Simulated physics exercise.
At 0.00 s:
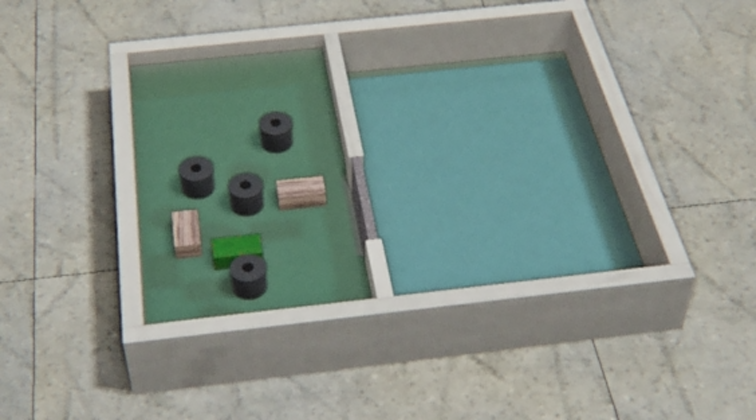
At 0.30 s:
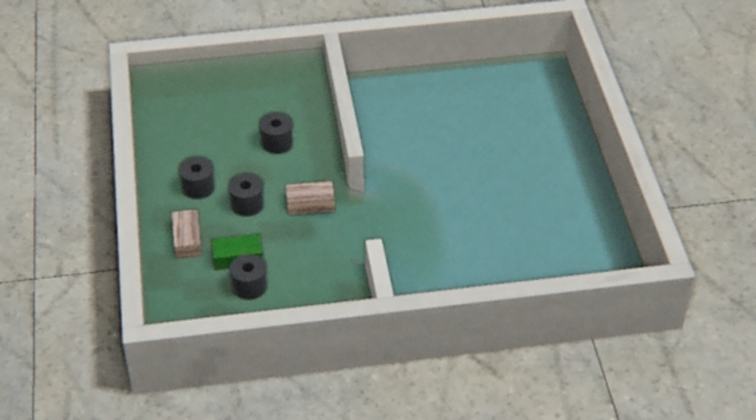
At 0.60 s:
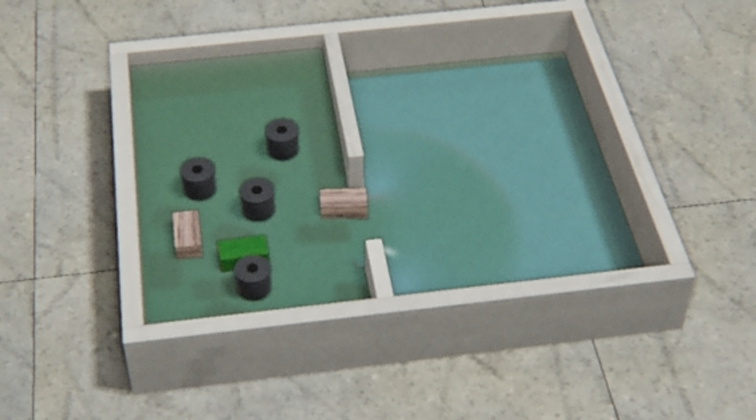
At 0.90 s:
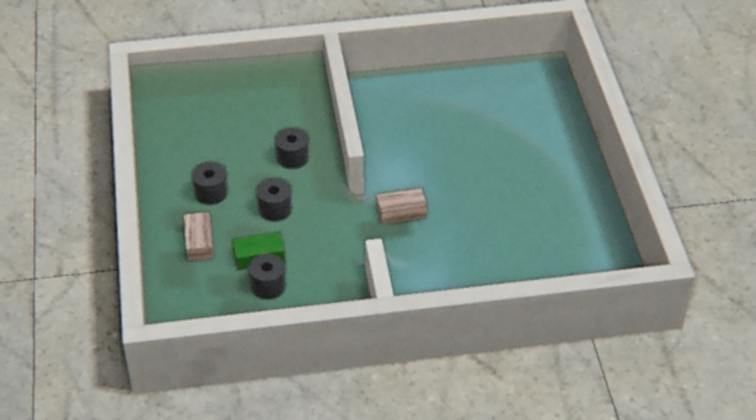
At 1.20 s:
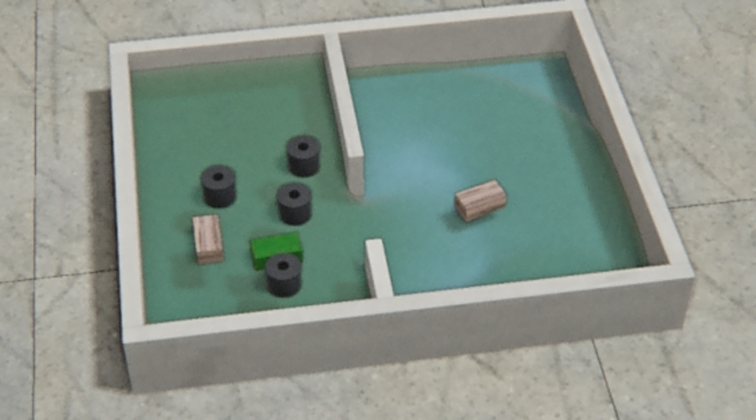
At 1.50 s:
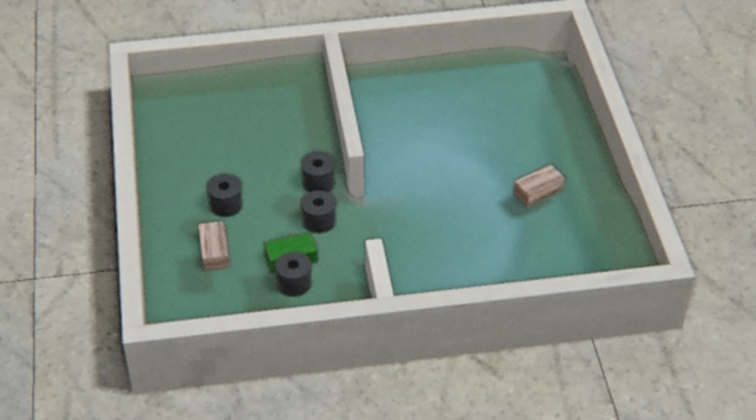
A pale-walled rectangular tank on a stone-tiled floor, seen from above at an angle by a still camera, is split in two, with greenish water at left and bluer water at right. Four black tubs, two wood-grain blocks and a green block float at left. The grey board in the divider disappears, one wooden block drifts through the gap and turns across the right side, and the others drift more slowly rightward.
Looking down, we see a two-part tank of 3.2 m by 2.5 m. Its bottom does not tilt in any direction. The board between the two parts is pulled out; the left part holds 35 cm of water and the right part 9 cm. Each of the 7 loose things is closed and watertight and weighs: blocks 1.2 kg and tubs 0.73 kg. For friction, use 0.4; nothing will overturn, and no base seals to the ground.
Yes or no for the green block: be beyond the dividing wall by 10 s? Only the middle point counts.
The green block clears the divider.
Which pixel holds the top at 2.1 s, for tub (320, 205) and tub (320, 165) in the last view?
About (405, 217) for the first and (411, 185) for the second.
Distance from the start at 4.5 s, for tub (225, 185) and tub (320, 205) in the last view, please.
One is off by 60 cm, the other by 150 cm, in the order asked.
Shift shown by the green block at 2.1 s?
Displacement near 50 cm.
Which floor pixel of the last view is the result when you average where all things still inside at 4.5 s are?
Averaged position, last view: Near pixel (411, 230).
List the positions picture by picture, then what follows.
In the first frame, the green block at (237, 246), afloat; 35 cm deep round most things; 0 of 7 have shifted.
In the second frame, the green block at (237, 246), afloat; 35 cm deep round most things; 1 of 7 have shifted.
In the third frame, the green block at (243, 248), afloat, 4 cm from its start; 32 cm deep round most things; 3 of 7 have shifted.
In the fourth frame, the green block at (258, 245) floats, 14 cm from its start; 31 cm deep round most things; 7 of 7 have shifted.
In the fifth frame, the green block at (276, 245), afloat, 24 cm from its start; about 1610 L in view; 7 of 7 have shifted.
In the sixth frame, the green block at (291, 247), afloat, 33 cm from its start; about 1610 L in view; 7 of 7 have shifted.
After 2.1 s the green block is near (314, 248), 0.5 m from its start, afloat; 3 of 7 are over the mark; 7 afloat.
After 4.5 s the green block is near (612, 197), 2.4 m from its start, afloat; 4 of 7 are over the mark; 7 afloat.
After 7.0 s the green block is near (451, 87), 2.2 m from its start, afloat; 4 of 7 are over the mark; 7 afloat.
After 10.0 s the green block is near (550, 116), 2.5 m from its start, afloat; 4 of 7 are over the mark; 7 afloat.
